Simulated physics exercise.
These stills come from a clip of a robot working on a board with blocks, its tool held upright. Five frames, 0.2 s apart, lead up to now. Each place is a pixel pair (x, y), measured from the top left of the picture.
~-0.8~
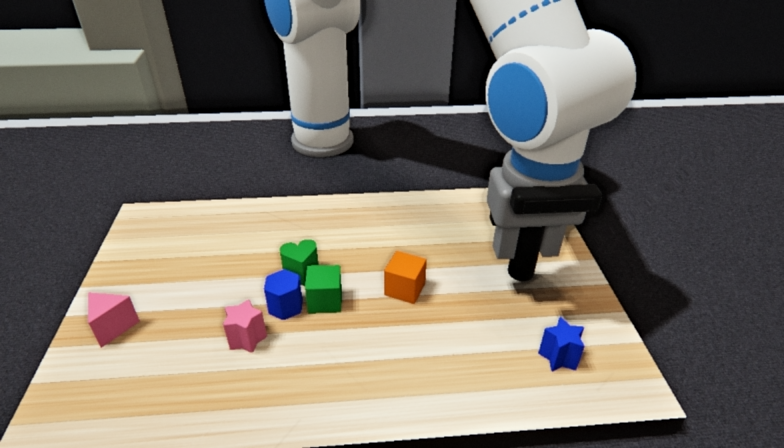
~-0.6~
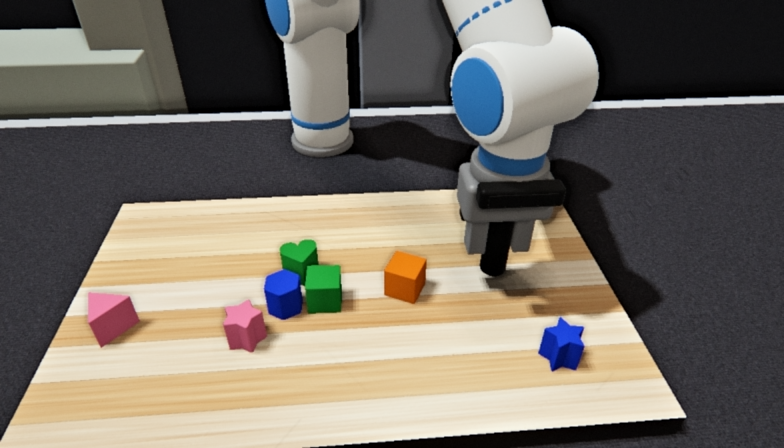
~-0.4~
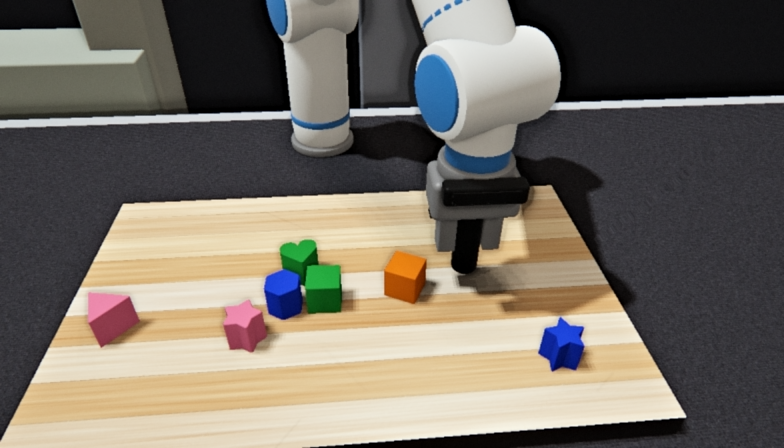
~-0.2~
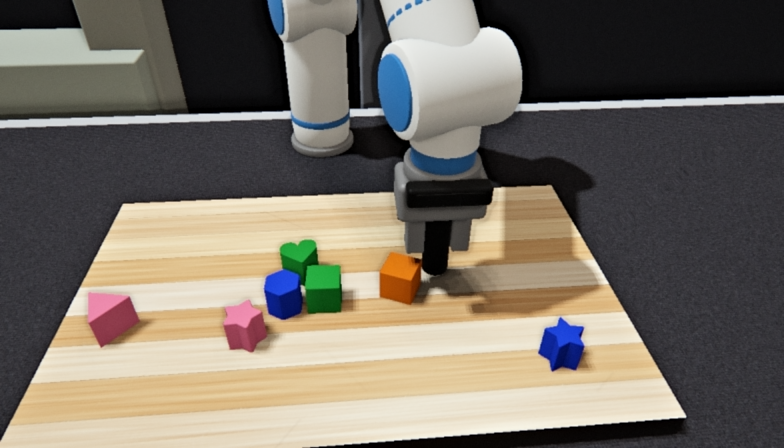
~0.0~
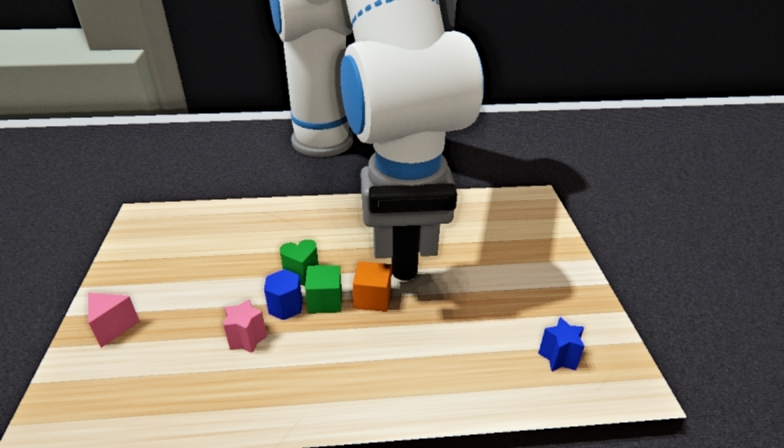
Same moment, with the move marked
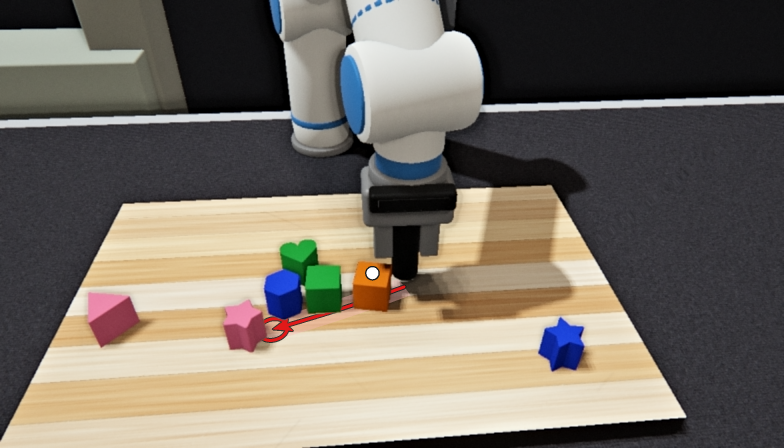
A robot arm with a dark, rod-like tool moves left across a wooden board scattered with colourful blocks. The tool reaches the orange block and pushes it left, closing most of the gap to the green four-sided block, while the other blocks stay where they are.
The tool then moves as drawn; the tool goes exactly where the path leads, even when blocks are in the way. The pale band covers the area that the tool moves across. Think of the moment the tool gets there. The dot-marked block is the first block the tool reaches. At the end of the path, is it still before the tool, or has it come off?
Carried ahead at the end.
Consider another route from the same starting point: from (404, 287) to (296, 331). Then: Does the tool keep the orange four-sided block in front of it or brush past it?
The orange four-sided block is leading.
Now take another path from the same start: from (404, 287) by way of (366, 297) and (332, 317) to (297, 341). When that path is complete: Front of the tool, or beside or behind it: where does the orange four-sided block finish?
It remains before the tool.
Path on the board, in a line from (404, 287) to (273, 329); the dot is on the orange four-sided block.
What follows on the original path. One third of the way, tool at (363, 287); blue six-sided block at (259, 285), turned 15° clockwise; green four-sided block at (295, 284); orange four-sided block at (329, 289).
Two thirds of the way, tool at (318, 302); pink star-shaped block at (233, 317), turned 20° anticlockwise; blue six-sided block at (214, 286), turned 20° clockwise; green four-sided block at (248, 289), turned 20° clockwise; orange four-sided block at (278, 300).
At the end, tool at (270, 315); pink star-shaped block at (194, 329), turned 85° anticlockwise; blue six-sided block at (180, 279), turned 40° clockwise; green heart block in place; green four-sided block at (206, 290), turned 40° clockwise; orange four-sided block at (227, 308), turned 30° clockwise.
